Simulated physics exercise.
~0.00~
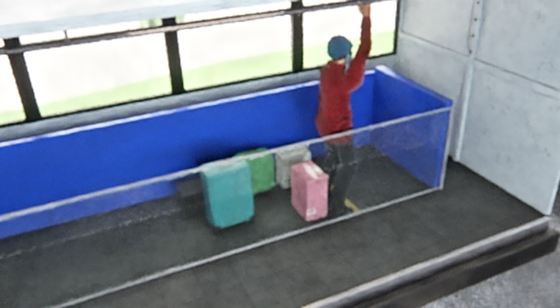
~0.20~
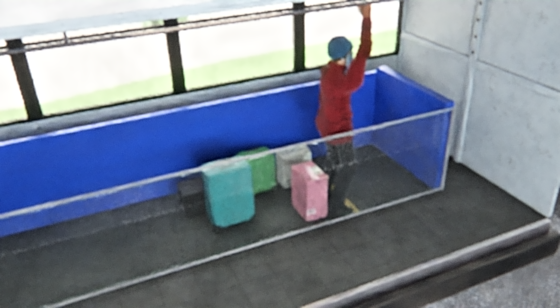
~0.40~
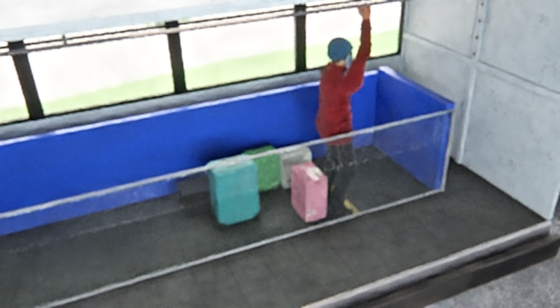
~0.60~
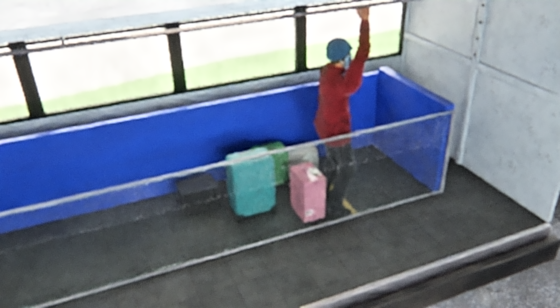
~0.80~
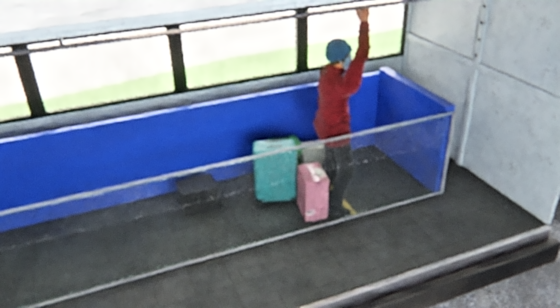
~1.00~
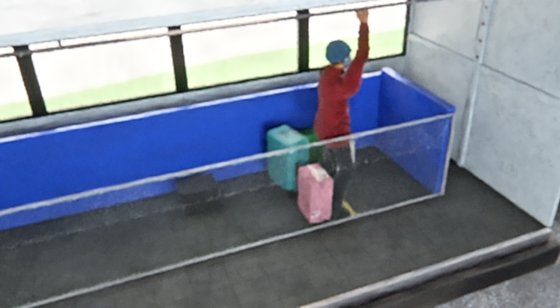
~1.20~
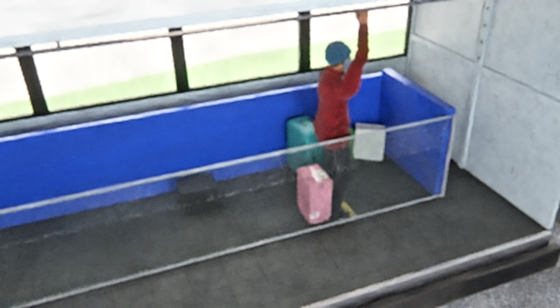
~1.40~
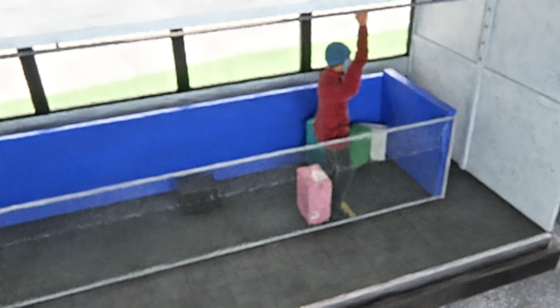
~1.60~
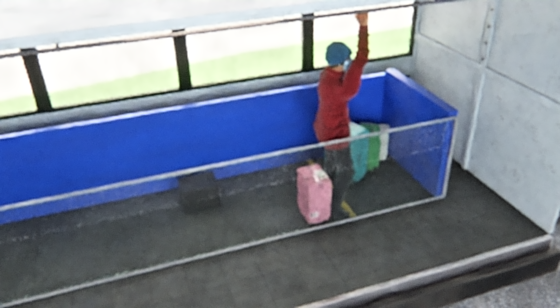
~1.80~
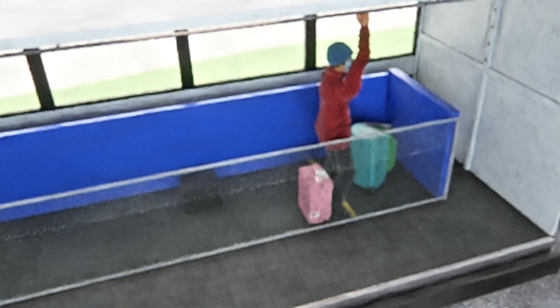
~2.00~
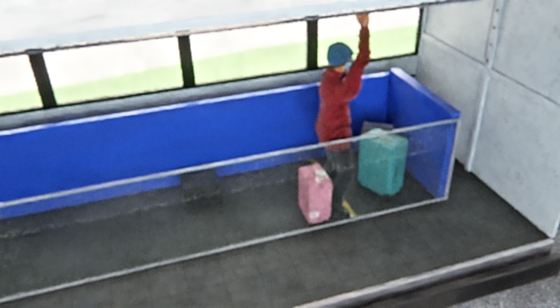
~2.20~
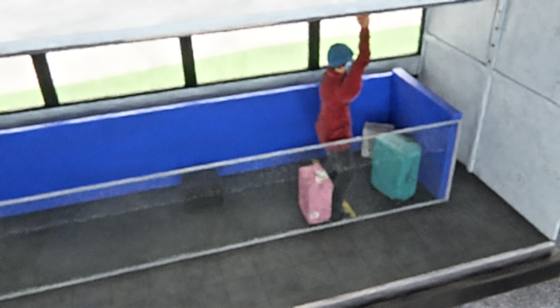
A person in a red top and blue-green head covering stands with one arm raised to an overhead rail in a blue-walled bay with a clear low front, seen from above at an angle. A pink case stands at the feet, with a big teal case, a smaller green one and a whitish box to the left, and a dark crate behind them. The teal, green and white things slide right, passing behind the person, while the pink case and crate stay put. They emerge on the right, and the teal case ends upright near the bay's right end, the white box behind it.
